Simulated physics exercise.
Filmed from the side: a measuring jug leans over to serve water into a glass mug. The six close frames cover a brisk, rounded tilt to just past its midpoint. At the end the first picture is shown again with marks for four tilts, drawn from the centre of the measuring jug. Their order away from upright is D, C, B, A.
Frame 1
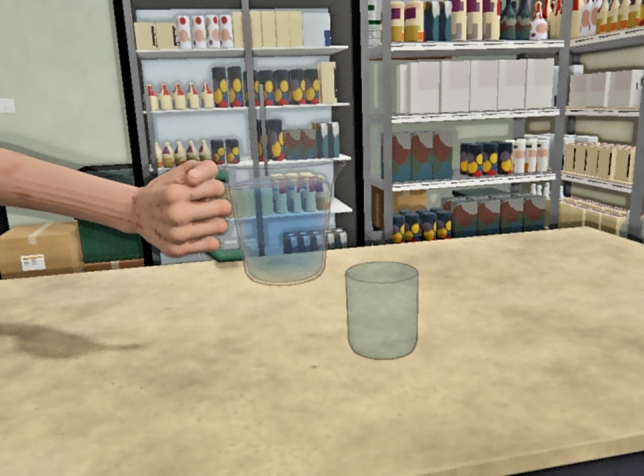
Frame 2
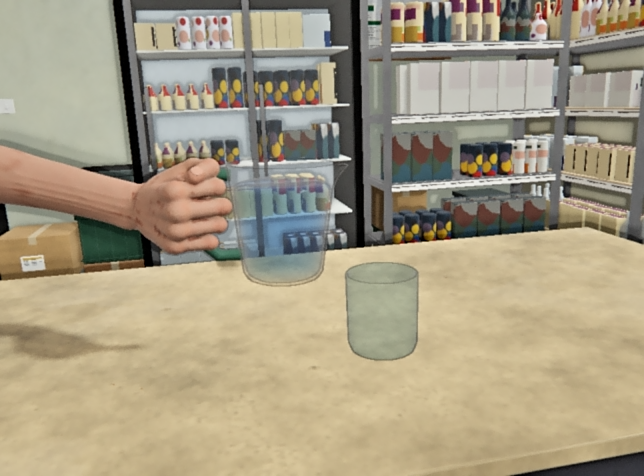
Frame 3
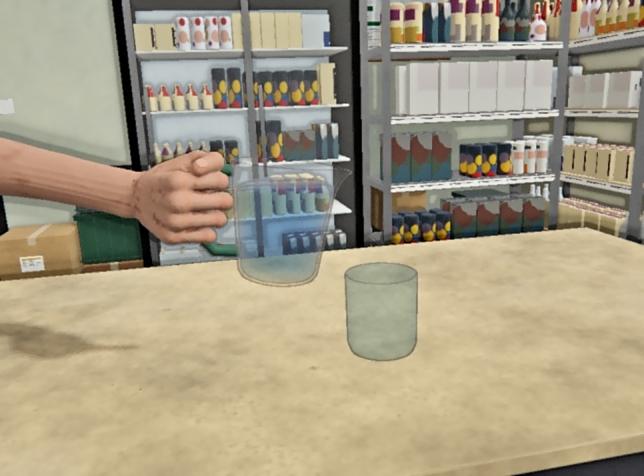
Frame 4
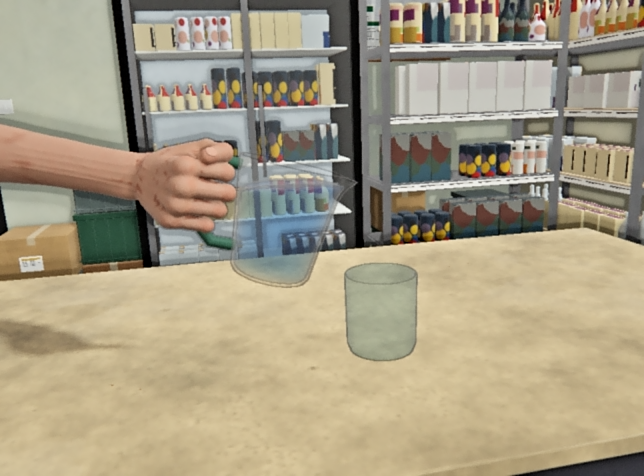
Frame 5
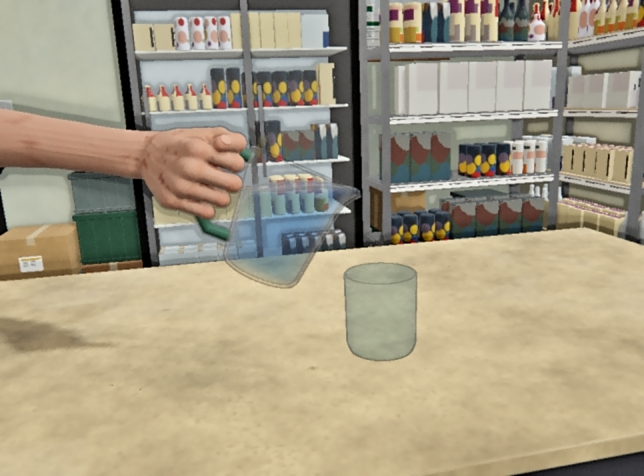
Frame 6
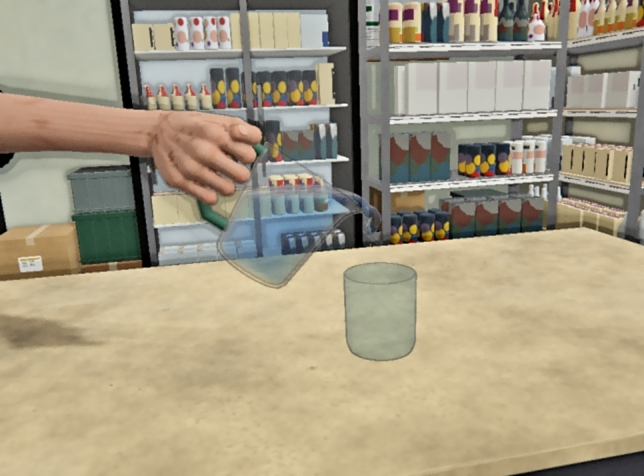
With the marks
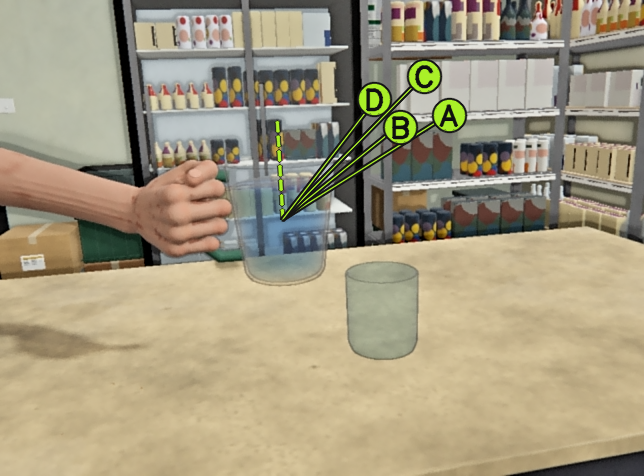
The footage shows a hand holding a clear measuring jug of water beside a glass mug on a table, with stocked shelves behind. The hand gradually tilts the jug to the right until water starts flowing over its lip.
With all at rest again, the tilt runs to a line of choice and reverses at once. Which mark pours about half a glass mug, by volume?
Go for C.
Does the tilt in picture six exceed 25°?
Yes.
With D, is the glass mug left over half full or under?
Under.
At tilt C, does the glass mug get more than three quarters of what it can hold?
No, it does not.
In lime, A at (434, 123); B at (385, 136); C at (411, 88); D at (364, 113).
Choosing A, the glass mug ends with about 85 % of what it can hold.
Choosing B, the glass mug ends with about 67 % of what it can hold.
Choosing C, the glass mug ends with about 50 % of what it can hold.
Choosing D, the glass mug ends with about 35 % of what it can hold.
